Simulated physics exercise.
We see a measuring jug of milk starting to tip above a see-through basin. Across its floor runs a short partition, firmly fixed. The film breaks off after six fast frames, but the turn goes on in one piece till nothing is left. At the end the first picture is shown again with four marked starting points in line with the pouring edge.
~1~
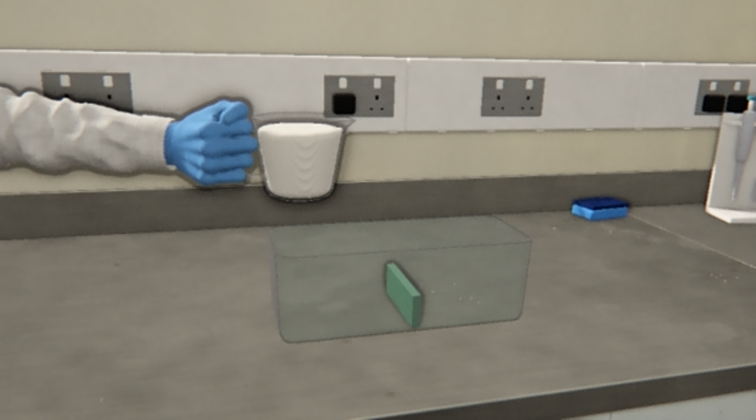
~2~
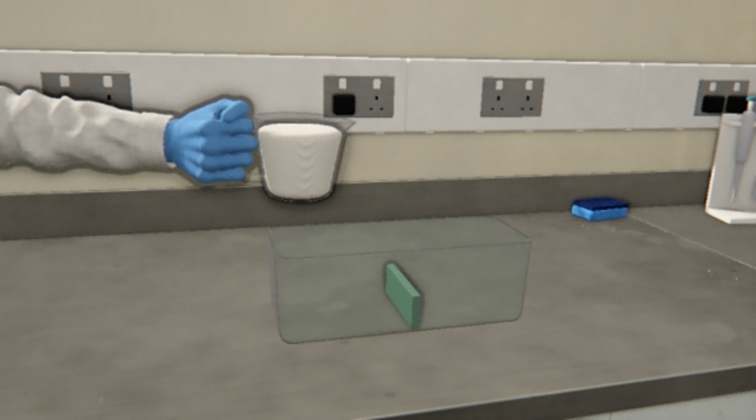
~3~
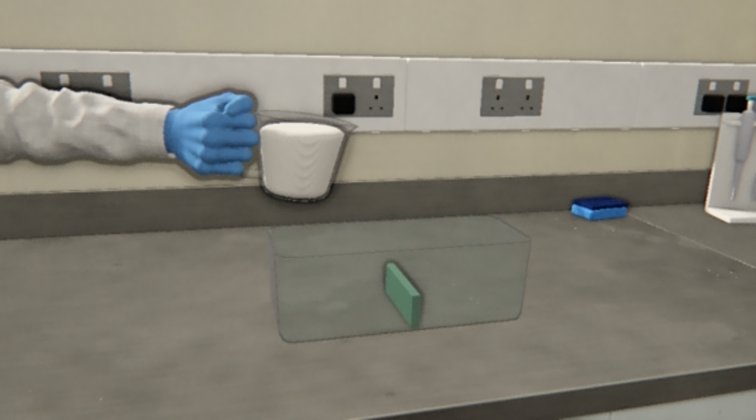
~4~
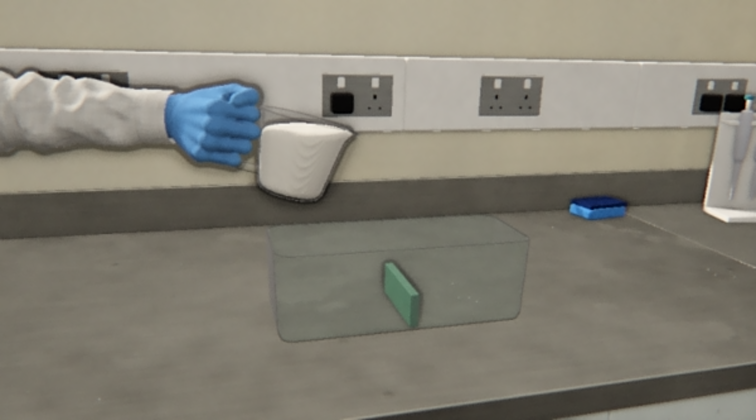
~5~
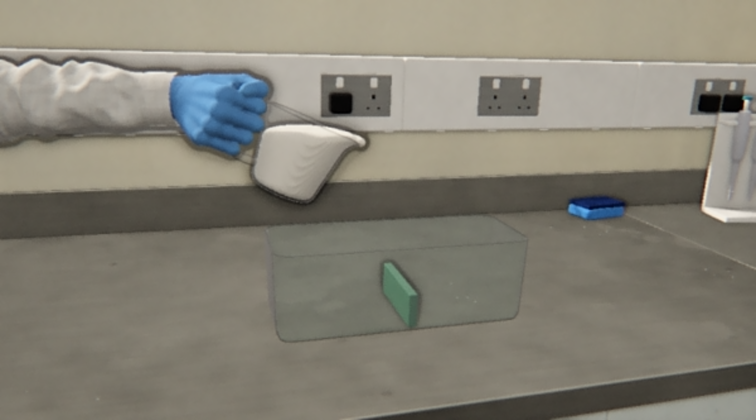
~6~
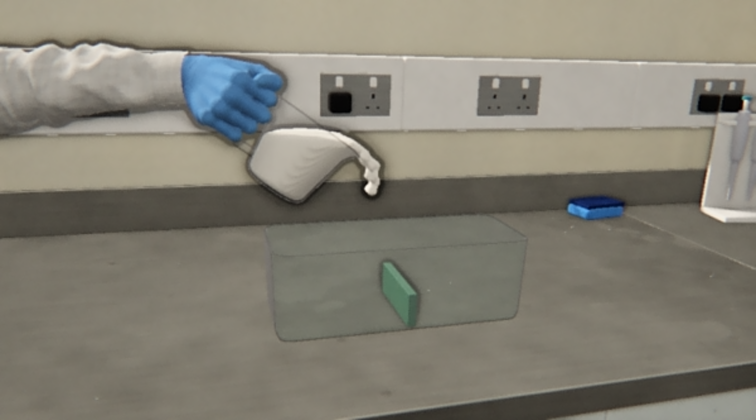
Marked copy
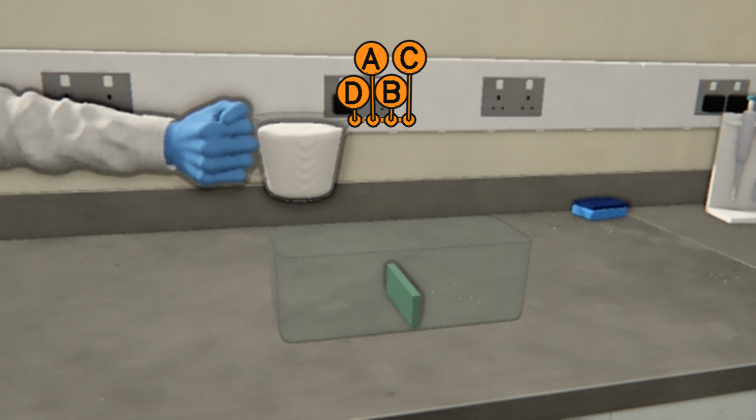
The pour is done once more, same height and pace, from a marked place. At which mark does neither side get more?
Go for A.
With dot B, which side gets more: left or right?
The right side.
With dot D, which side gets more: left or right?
The left one.
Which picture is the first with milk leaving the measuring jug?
Picture 5.
On the marked copy, A at (373, 119); B at (391, 119); C at (408, 119); D at (354, 120).
Choosing A, about 45 % ends left of the wall and 54 % right of it.
Choosing B, about 19 % ends left of the wall and 80 % right of it.
Choosing C, about 7 % ends left of the wall and 92 % right of it.
Choosing D, about 80 % ends left of the wall and 19 % right of it.
